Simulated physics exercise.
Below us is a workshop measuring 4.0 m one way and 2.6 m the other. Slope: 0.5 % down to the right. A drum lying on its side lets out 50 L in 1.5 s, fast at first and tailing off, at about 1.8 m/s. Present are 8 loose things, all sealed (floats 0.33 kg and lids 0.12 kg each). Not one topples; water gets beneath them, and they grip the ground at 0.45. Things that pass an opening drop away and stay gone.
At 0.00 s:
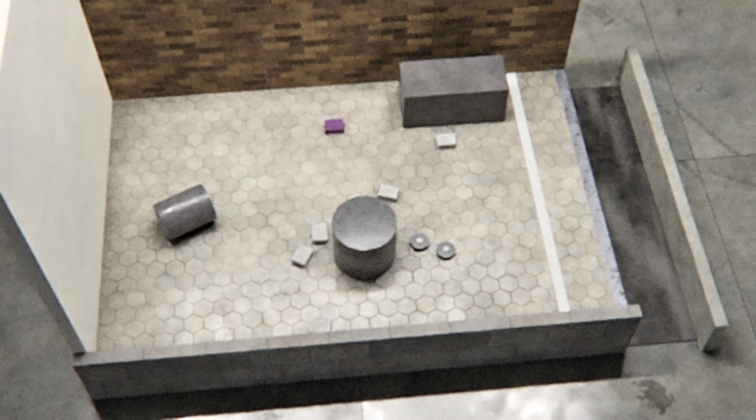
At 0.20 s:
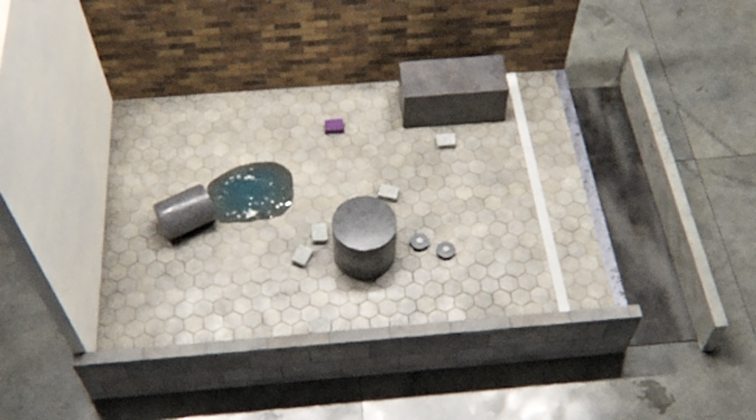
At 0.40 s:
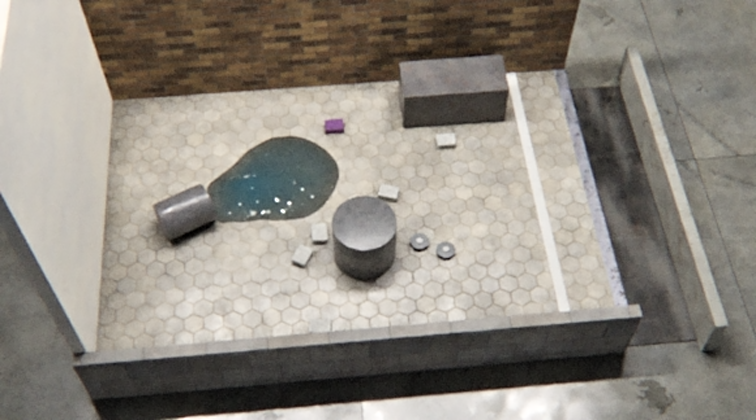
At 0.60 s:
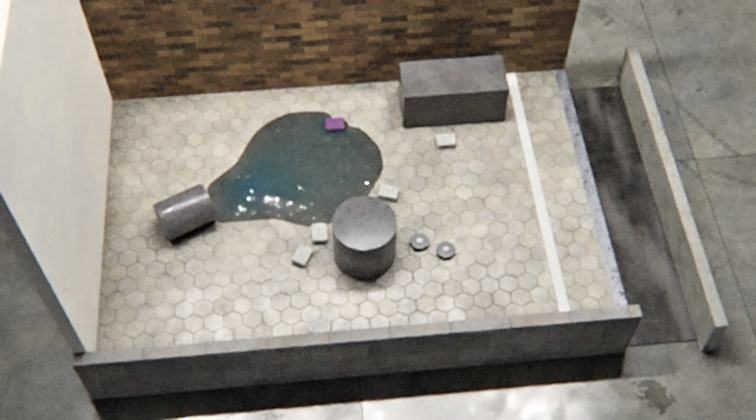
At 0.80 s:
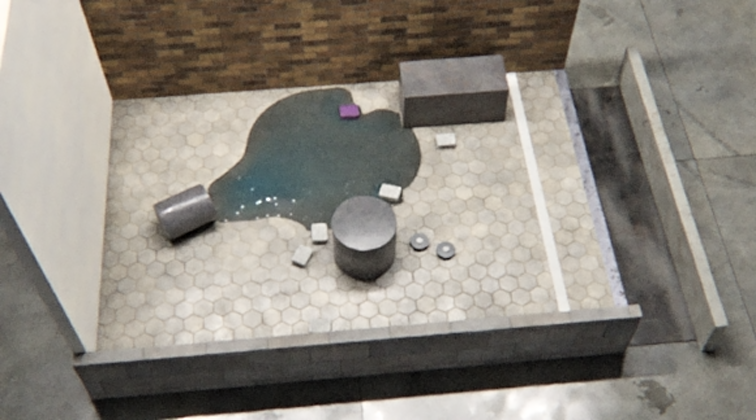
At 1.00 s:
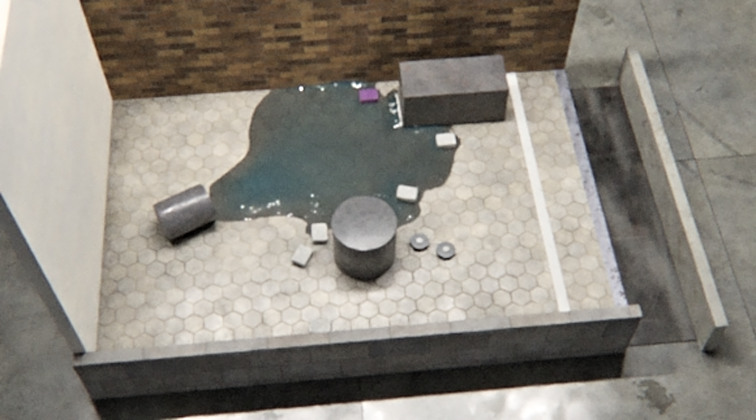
Dark teal water spreading from a drum on its side across a tiled floor, nudging a purple block toward the back wall.
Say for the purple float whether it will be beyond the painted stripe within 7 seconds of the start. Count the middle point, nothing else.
Lab note - purple float: Over in time.
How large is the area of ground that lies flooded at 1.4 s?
Somewhere around 2.5 m2, roughly.
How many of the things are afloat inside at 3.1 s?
At that instant the tally stands at 0.
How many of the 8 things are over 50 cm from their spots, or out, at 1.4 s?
The count is 2.
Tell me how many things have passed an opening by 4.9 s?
2 in total.
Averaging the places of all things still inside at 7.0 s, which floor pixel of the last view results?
At about (389, 251).
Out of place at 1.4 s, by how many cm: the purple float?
By that time, close to 80 cm.
After 1.4 s the purple float is near (405, 81), 0.8 m from its start, afloat; 0 of 8 are over the mark; 1 afloat.
After 3.1 s the purple float has gone out; 2 of 8 are over the mark; 0 afloat.
After 4.9 s the purple float has gone out; 2 of 8 are over the mark; 0 afloat.
After 7.0 s the purple float has gone out; 2 of 8 are over the mark; 0 afloat.
